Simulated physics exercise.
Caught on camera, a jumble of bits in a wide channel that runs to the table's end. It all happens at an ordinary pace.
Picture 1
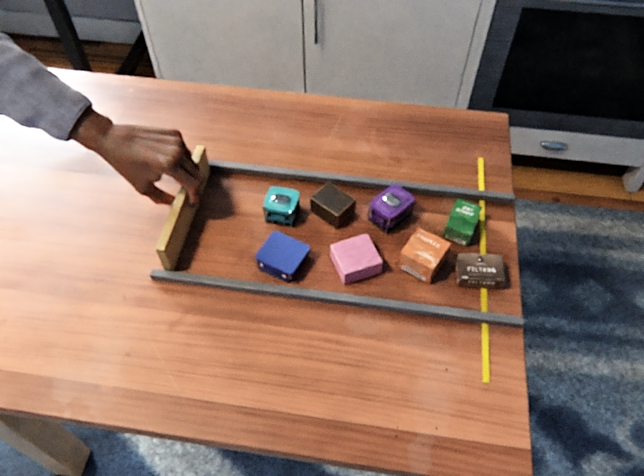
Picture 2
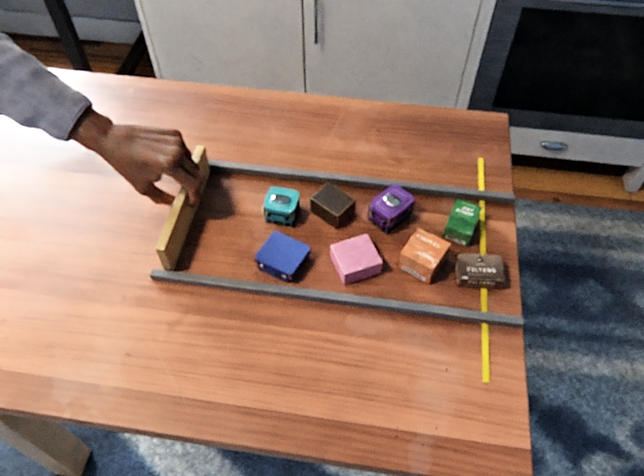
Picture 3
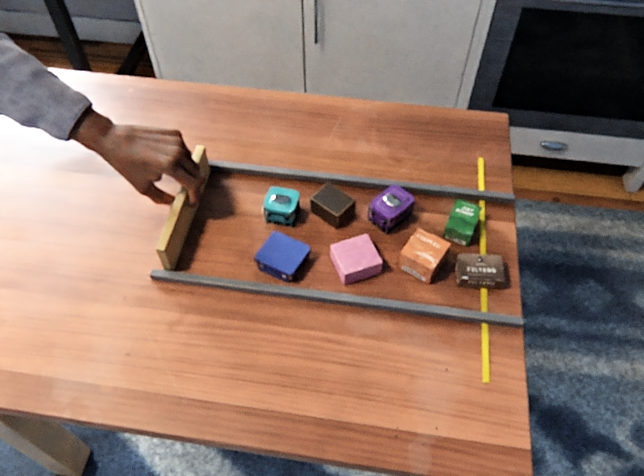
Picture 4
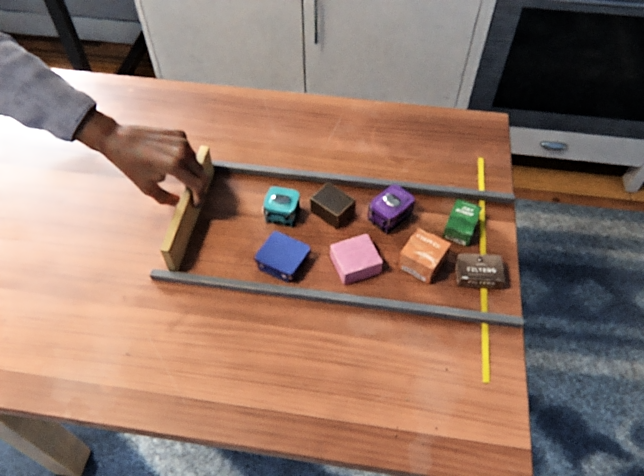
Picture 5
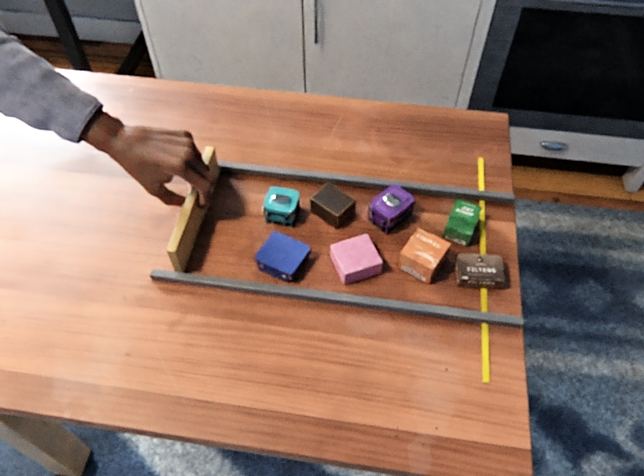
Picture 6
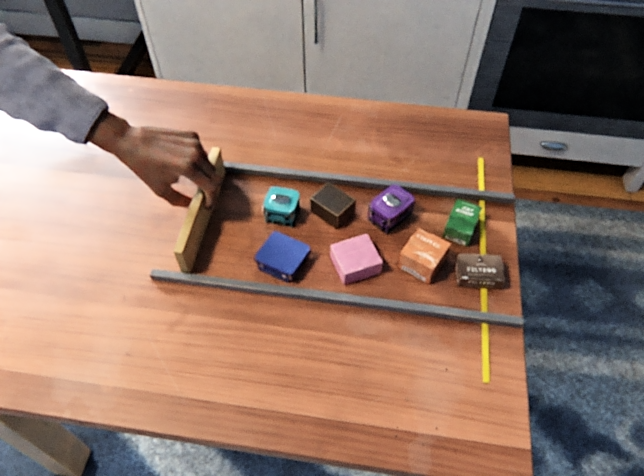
A hand holding a wooden board at the left end of a channel on a table stays almost still at first, then slides the board slightly to the right. The small coloured boxes and blocks ahead of it, including the green and brown ones by the yellow tape, do not move.
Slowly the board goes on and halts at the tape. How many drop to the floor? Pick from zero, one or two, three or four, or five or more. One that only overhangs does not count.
As it turns out, the number that fall off is five or more.
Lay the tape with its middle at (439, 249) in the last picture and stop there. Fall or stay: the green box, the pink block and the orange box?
The green box tumbles off; the pink block holds on; the orange box goes over.
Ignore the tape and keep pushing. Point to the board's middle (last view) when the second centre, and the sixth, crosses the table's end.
Near (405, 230) and (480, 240).
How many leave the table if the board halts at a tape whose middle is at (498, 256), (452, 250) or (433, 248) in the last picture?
Try by try, 6, 4 and 3.
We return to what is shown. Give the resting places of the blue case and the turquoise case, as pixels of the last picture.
Near (507, 280) and (501, 234).
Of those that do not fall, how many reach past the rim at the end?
That would be 1.
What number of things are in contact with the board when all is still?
2 of them.
Soon after, none off yet; brown box at rest near (479, 271); green box at rest near (462, 222); orange box moving near (428, 256).
In the end, the number that fall off is five or more; gone, black block, pink block, purple case, orange box, green box and brown box.
